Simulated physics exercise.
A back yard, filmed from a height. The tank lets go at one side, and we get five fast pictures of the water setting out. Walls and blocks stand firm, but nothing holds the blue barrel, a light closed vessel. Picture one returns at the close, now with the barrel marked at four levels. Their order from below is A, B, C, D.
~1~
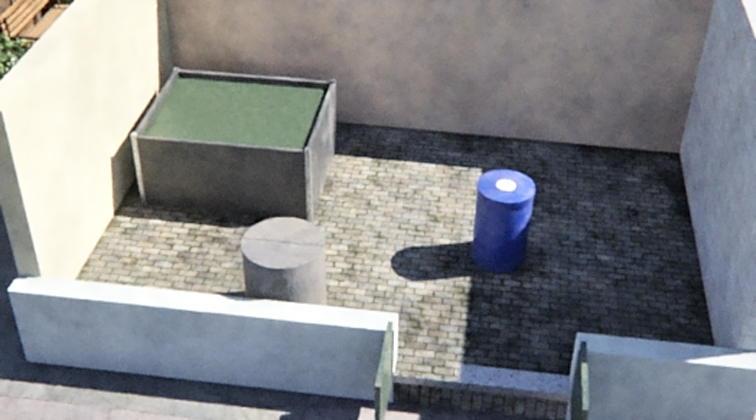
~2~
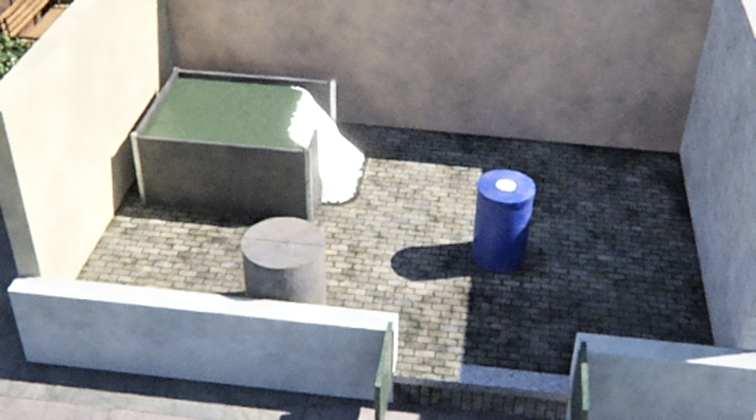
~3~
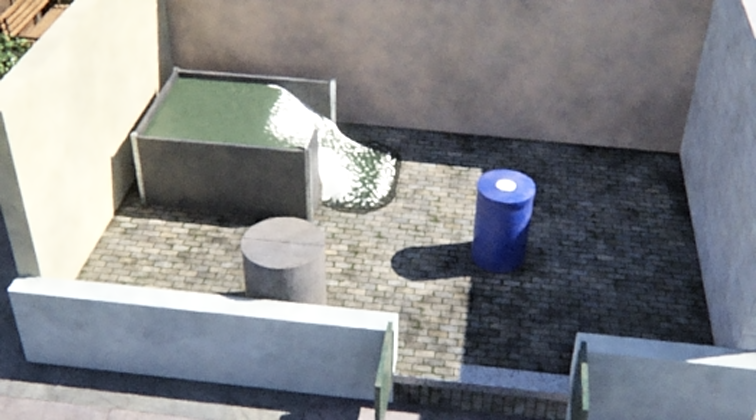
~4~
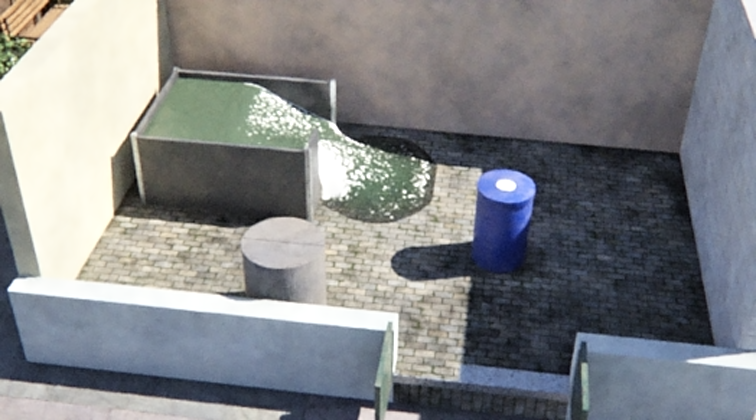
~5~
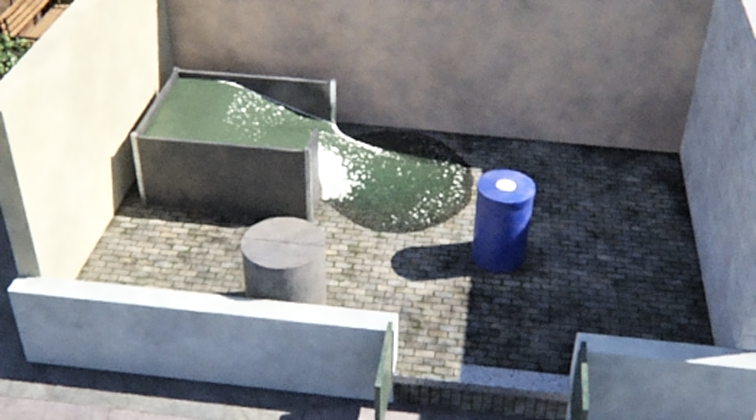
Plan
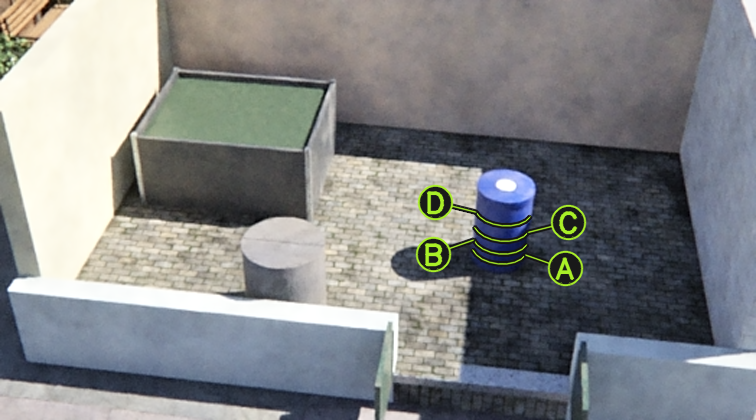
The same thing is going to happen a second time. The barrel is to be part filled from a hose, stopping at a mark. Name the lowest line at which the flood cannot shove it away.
Level B just does it.
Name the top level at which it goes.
That is level A.
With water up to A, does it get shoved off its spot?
Yes, it does.
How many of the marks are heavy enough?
Three.
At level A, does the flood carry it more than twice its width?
No.
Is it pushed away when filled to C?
No, not at all.
On the marked copy, A at (498, 263); B at (499, 253); C at (500, 241); D at (502, 225); from the bottom up A, B, C, D.
With A, it is pushed about its own width away.
With B, it does not move.
With C, it does not move.
With D, it does not move.
